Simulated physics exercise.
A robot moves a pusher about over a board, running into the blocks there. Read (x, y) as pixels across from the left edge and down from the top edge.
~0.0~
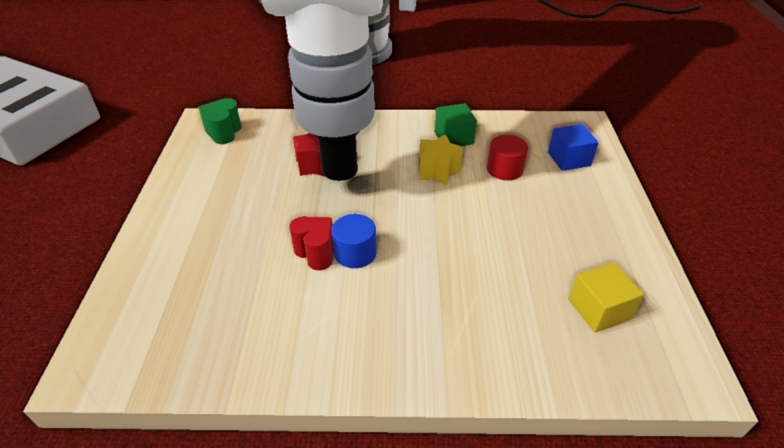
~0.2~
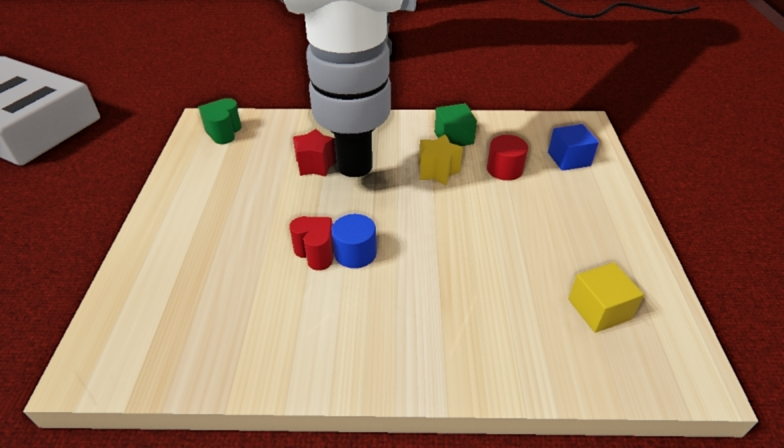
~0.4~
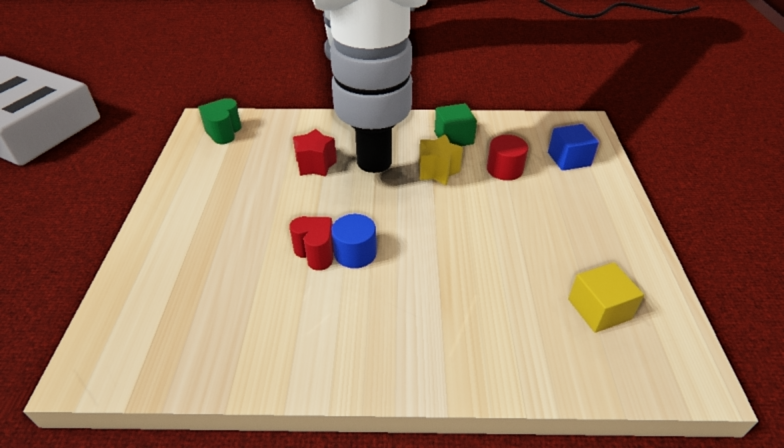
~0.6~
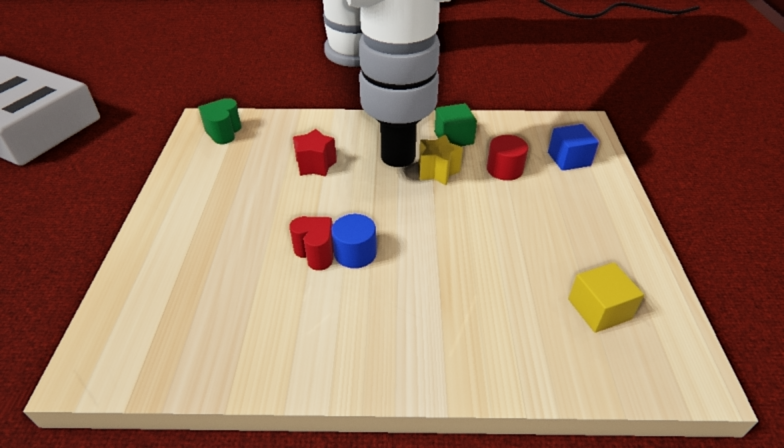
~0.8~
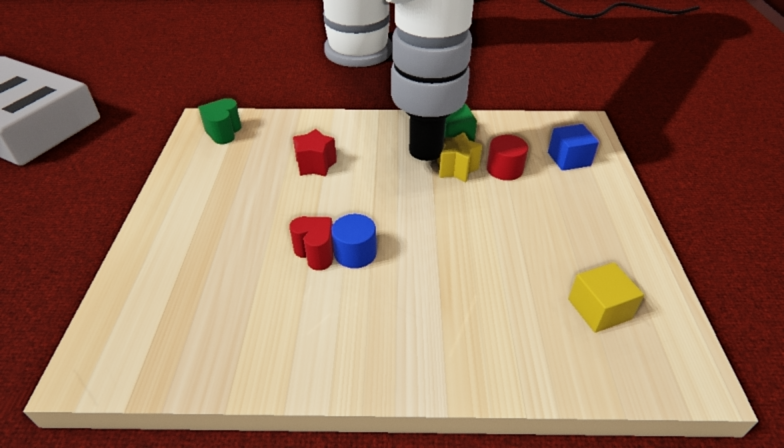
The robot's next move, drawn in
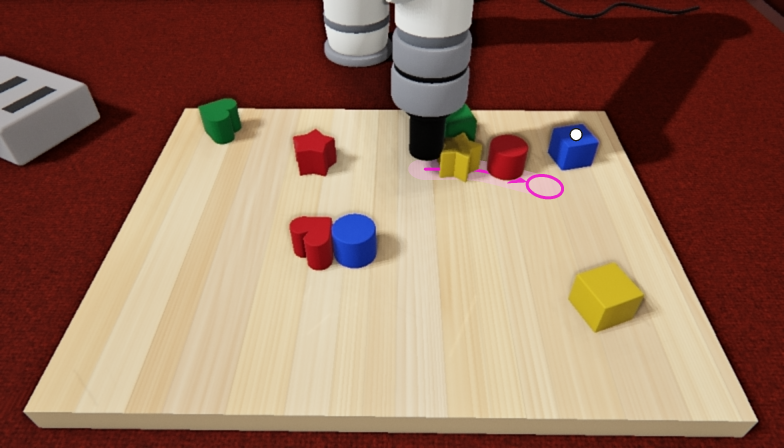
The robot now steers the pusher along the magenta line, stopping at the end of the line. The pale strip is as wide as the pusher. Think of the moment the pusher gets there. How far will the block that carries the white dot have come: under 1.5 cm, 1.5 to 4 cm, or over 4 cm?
The best fit is 1.5 to 4 cm.
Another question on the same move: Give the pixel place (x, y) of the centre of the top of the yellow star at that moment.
Put as a pixel place, it's (578, 152).
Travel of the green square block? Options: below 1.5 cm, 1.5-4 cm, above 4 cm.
Result: Under 1.5 cm.
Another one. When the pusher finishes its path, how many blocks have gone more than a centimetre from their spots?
Once the path ends, three or more blocks will have shifted.
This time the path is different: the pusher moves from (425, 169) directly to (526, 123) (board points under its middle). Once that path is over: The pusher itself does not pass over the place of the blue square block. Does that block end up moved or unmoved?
Well, the blue square block holds its place.
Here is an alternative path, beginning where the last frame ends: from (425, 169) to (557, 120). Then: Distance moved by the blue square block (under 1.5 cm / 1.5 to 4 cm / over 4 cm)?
It will move less than 1.5 cm.
The drawn path runs from (425, 169) over (465, 169) and (504, 176) to (545, 186); the dot is on the blue square block.
The first path, step by step. One third of the way, pusher at (468, 151); yellow star at (502, 144); red disc at (544, 146).
Two thirds of the way, pusher at (508, 158); yellow star at (538, 145), turned 20° anticlockwise; red disc at (574, 150); blue square block at (589, 134), turned 40° anticlockwise.
At the end, pusher at (550, 168); green square block not moved; yellow star at (578, 152), turned 25° anticlockwise; red disc at (614, 156); blue square block at (594, 132), turned 60° anticlockwise.
